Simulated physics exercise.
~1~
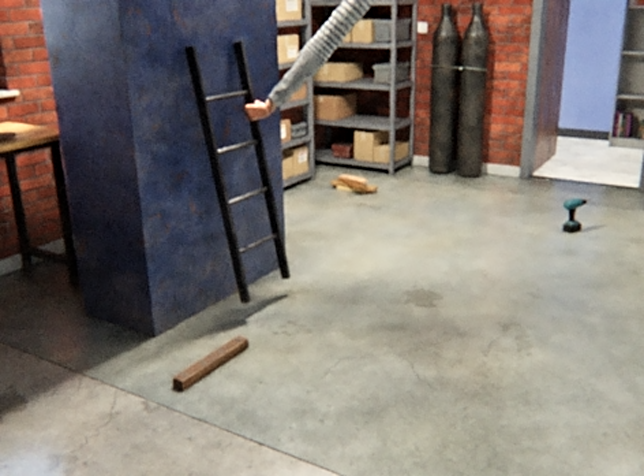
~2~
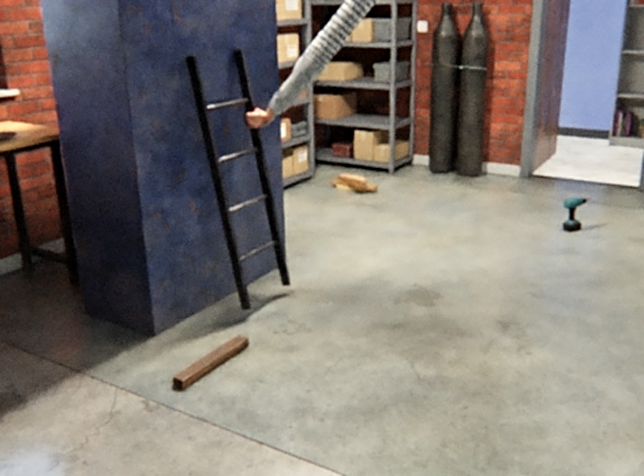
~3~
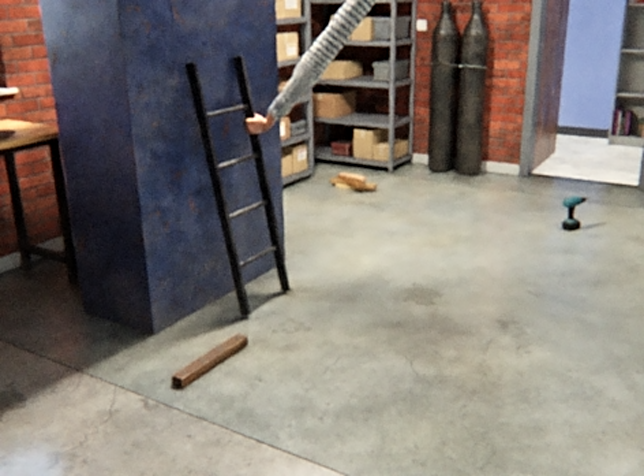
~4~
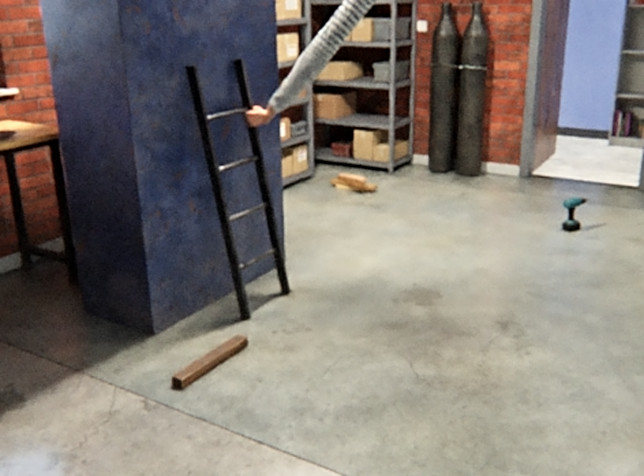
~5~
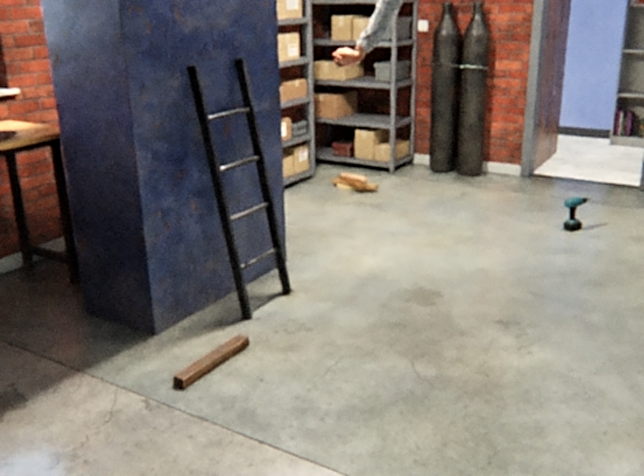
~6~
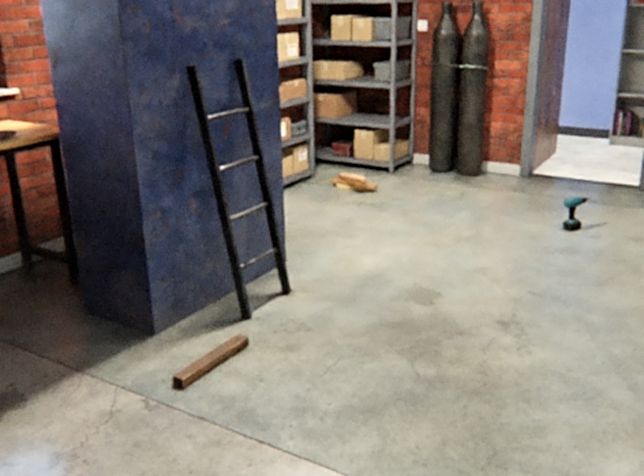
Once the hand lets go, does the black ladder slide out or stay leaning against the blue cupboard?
The black ladder stays up, still leaning against the blue cupboard after the hand has gone.
